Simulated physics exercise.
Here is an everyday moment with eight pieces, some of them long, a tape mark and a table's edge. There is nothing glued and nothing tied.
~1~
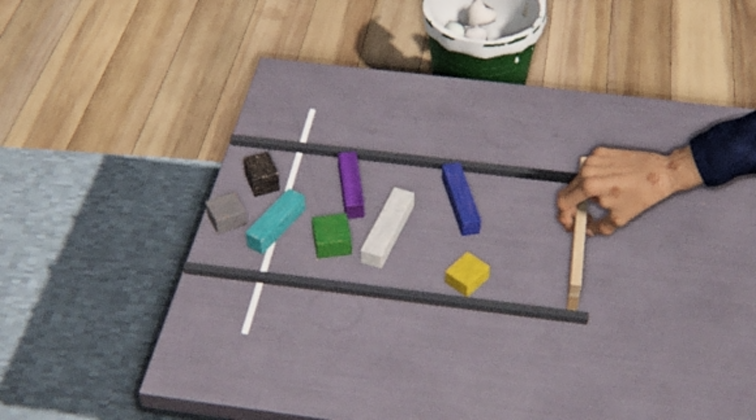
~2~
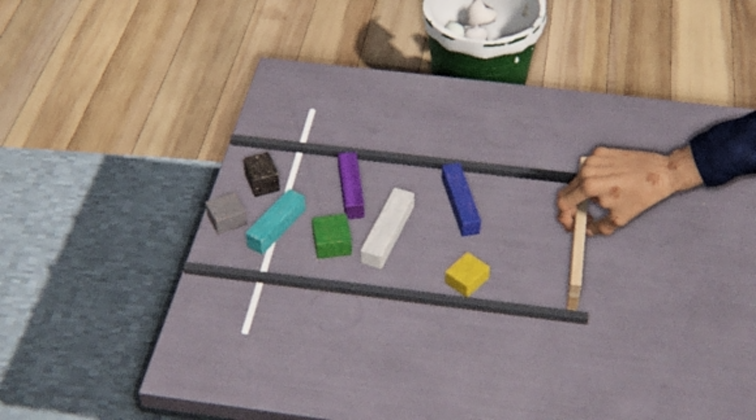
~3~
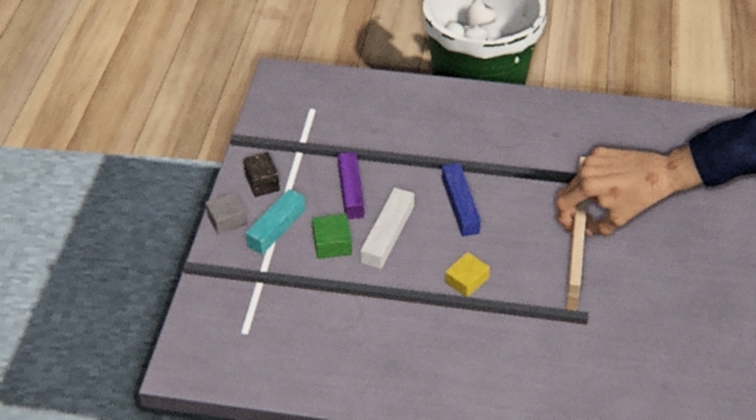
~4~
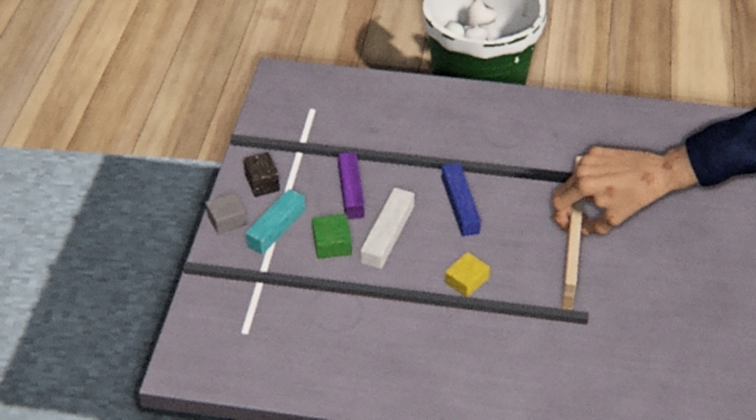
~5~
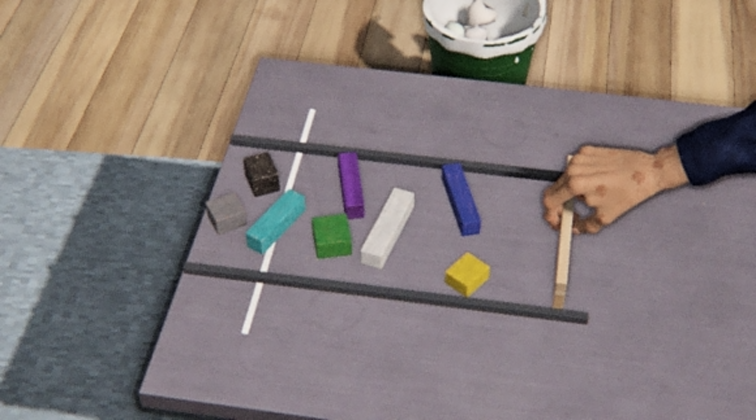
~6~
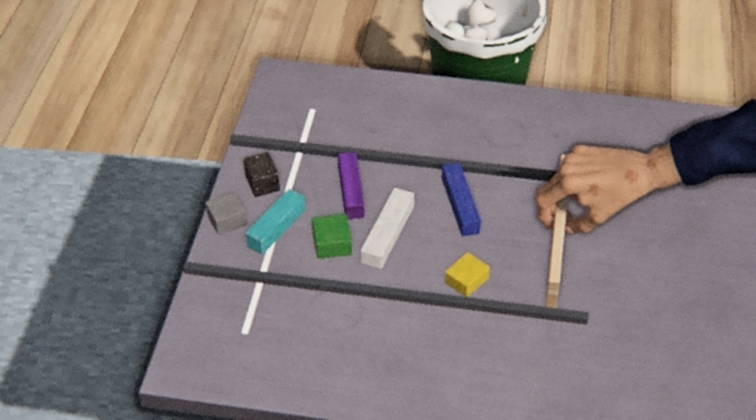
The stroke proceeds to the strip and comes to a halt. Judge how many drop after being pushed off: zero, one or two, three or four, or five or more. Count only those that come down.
Band: One to two.
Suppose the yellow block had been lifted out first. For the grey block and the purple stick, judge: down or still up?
So the grey block goes down and the purple stick keeps its place.
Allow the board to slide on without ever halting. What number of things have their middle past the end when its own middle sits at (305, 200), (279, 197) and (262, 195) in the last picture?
The counts would come out as 1, 2 and 4.
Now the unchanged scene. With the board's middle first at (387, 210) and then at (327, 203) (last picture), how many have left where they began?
5 and 8.
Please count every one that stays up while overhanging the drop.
Things overhanging at the end: 2.
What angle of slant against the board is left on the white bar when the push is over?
Somewhere near 5 degrees, I'd say.
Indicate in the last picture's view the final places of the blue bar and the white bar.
You'll find the blue bar at roughly (281, 177) and the white bar at roughly (244, 212).
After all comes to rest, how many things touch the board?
The count in contact is 2.
Soon after, none off yet; grey block at rest near (226, 213); black block at rest near (262, 175); turquoise bar at rest near (276, 221).
In the end, the number that fall off is one or two; gone, turquoise bar and grey block.
